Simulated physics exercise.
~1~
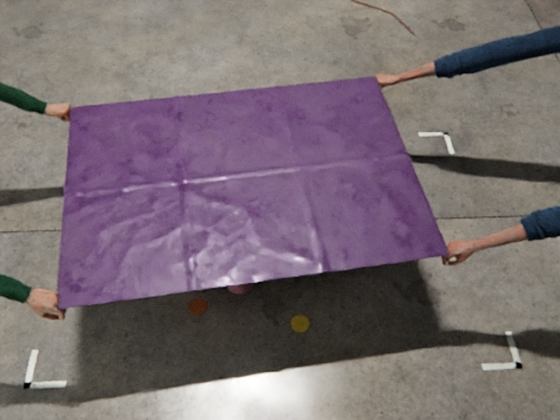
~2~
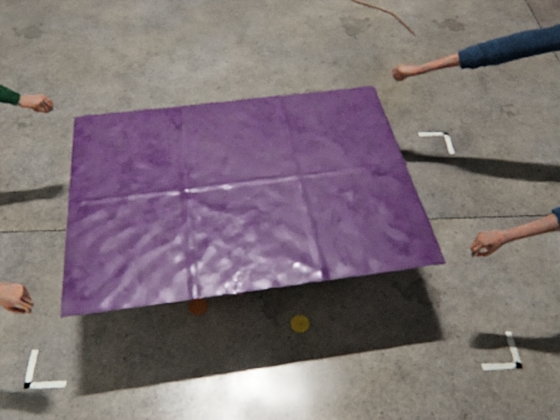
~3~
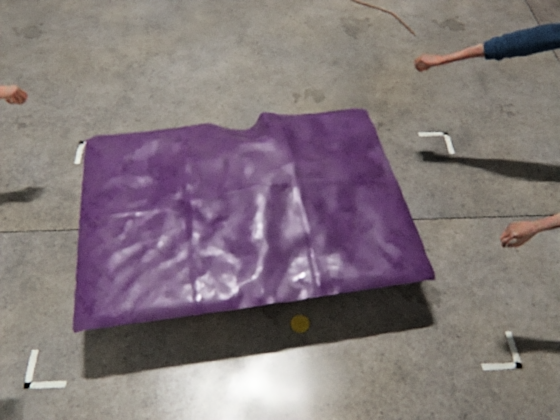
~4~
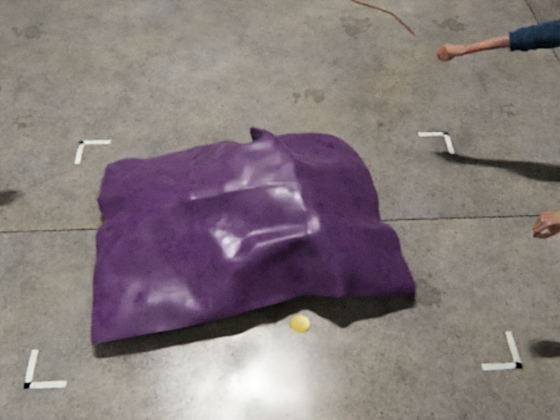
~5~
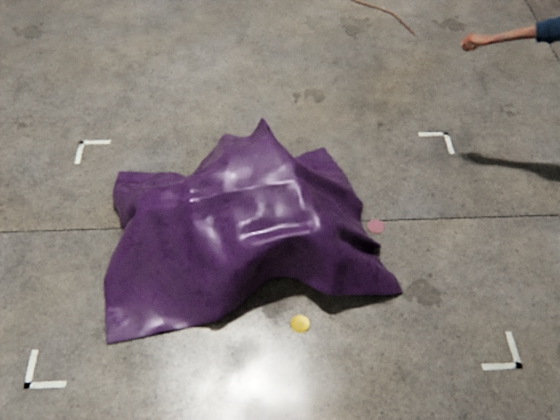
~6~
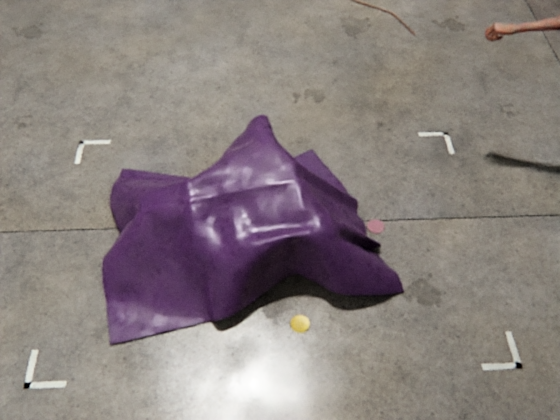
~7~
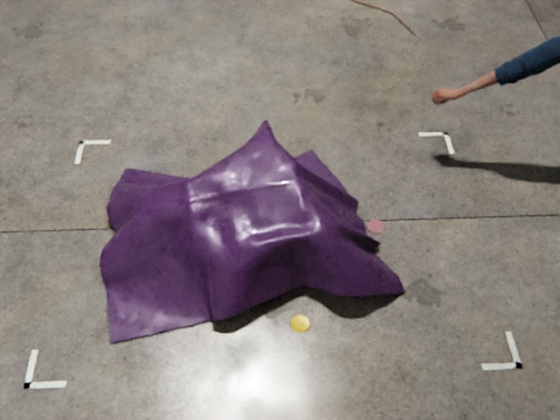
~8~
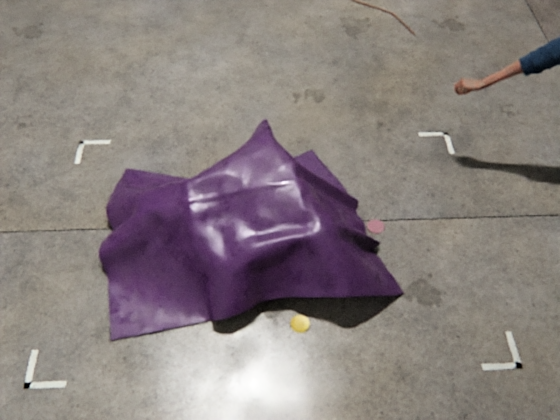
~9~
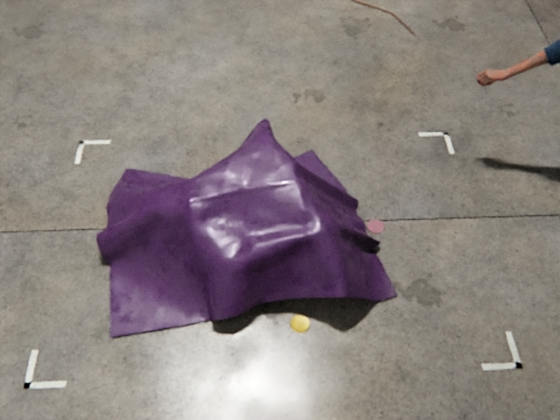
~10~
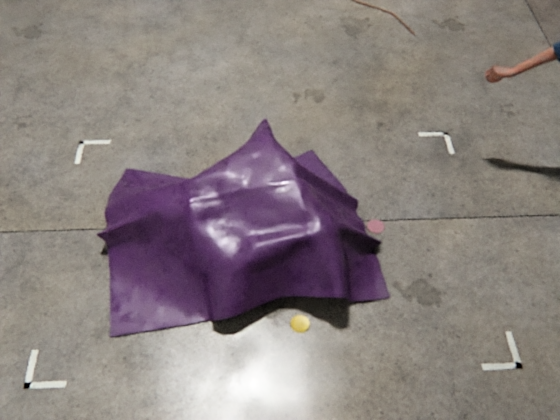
A purple tarp is held flat by hands at its corners above a grey concrete warehouse floor, seen from above, with white corner marks around it and small orange and yellow discs near its front edge. The hands let go and draw back as the sheet sinks, hiding the orange one. It drops over hidden objects, crumpling into a peaked, creased heap, while a pink disc shows at its right. An arm lingers at upper right, nearly leaves, reaches back in and withdraws again. The right edge creeps slightly inward, leaving the pink and yellow discs uncovered.
